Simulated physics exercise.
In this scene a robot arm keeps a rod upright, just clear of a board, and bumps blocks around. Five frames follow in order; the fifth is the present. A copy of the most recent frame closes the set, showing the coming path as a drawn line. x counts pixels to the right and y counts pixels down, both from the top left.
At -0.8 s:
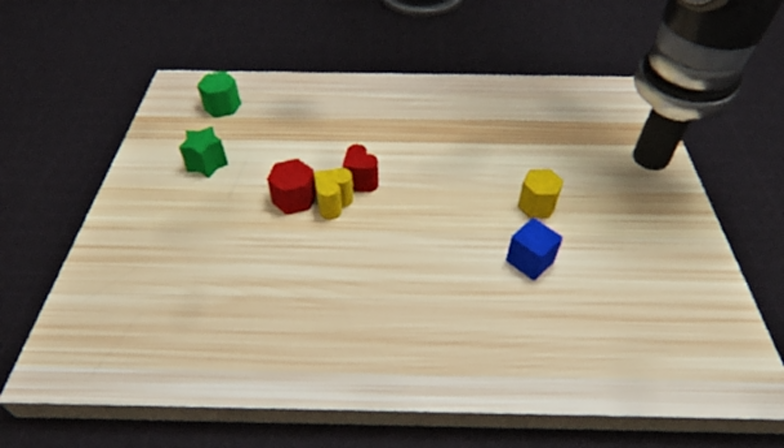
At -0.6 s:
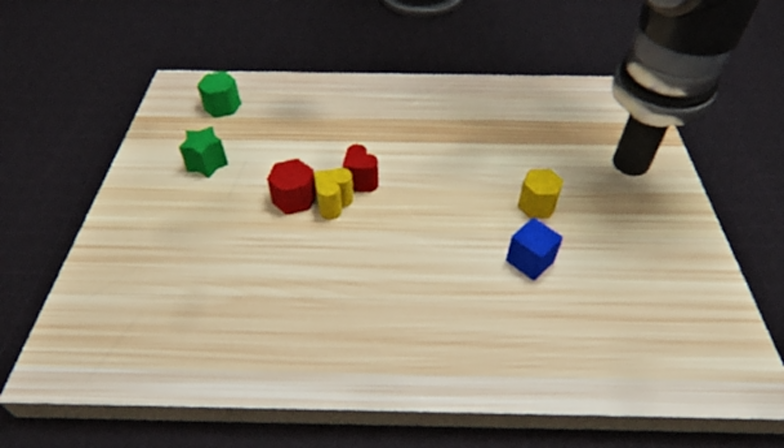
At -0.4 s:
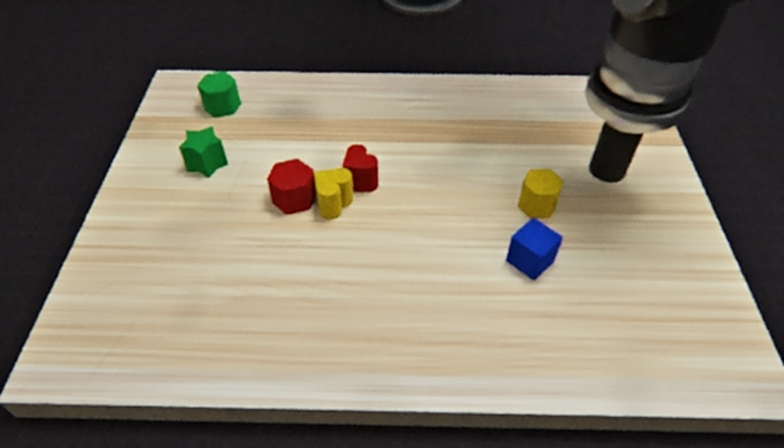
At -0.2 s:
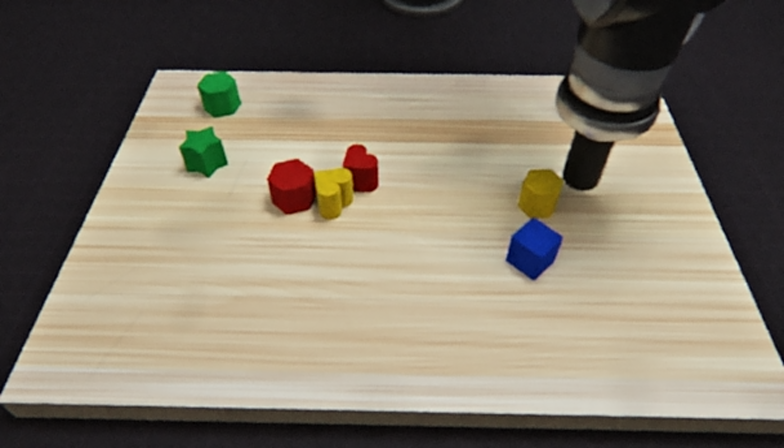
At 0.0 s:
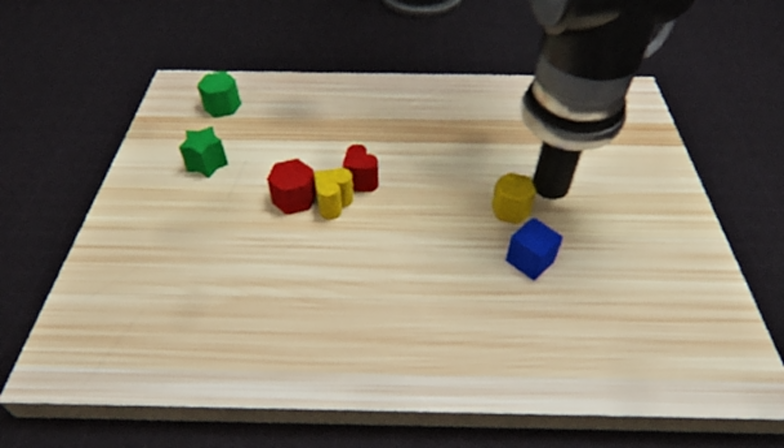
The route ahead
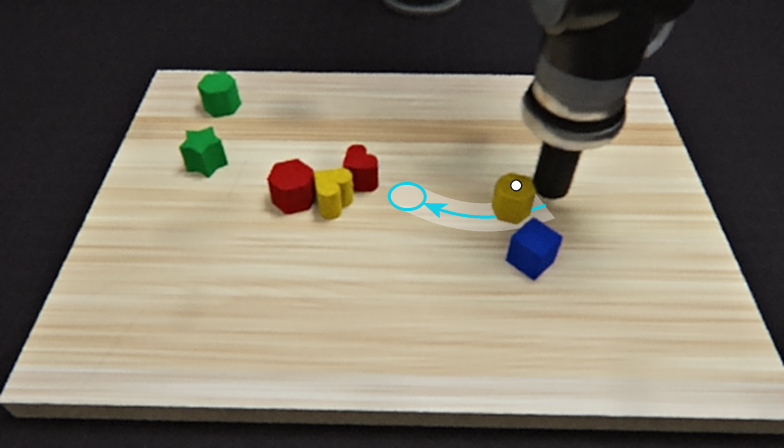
A dark robotic arm with a rod at its tip moves steadily left just above a pale wooden board, seen from a fixed, raised viewpoint against black surroundings. Two green blocks sit at upper left, red and yellow ones cluster left of centre, and a yellow hexagonal block stands above a blue cube at right. The rod reaches the yellow hexagonal block and pushes it slightly left.
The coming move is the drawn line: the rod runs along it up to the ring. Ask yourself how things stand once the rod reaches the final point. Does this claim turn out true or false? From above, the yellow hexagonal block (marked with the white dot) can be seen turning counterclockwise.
My answer: True.
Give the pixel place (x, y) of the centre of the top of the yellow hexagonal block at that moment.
Its top middle will sit at (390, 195).
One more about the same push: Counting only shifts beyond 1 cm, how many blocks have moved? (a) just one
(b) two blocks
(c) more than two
I choose a.
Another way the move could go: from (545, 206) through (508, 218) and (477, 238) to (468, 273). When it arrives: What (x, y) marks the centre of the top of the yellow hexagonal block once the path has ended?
The middle of the upper face of the yellow hexagonal block will lie at about (448, 197) in the picture.
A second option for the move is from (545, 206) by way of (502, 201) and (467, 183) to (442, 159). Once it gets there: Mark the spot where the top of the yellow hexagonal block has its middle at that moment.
About (464, 189).
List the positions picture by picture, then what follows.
In the first frame, tip of the rod (650, 160), middles of tops, red heart-shaped block (359, 157), yellow hexagonal block (544, 181).
In the second frame, rod (630, 165), nothing pushed.
In the third frame, rod (607, 172), nothing pushed.
In the fourth frame, rod (580, 179), nothing pushed.
In the fifth frame, rod (550, 188), red heart-shaped block (359, 157), yellow hexagonal block (516, 185).
The line goes from (545, 206) over (500, 216) and (451, 213) to (407, 196); the dot is on the yellow hexagonal block.
The first path, step by step. One third of the way, rod (504, 198); yellow hexagonal block (467, 193), turned 15° clockwise.
Two thirds of the way, rod (453, 195); yellow hexagonal block (417, 195).
At the end, rod (408, 178); red heart-shaped block unmoved; yellow hexagonal block (390, 195), turned 45° anticlockwise.
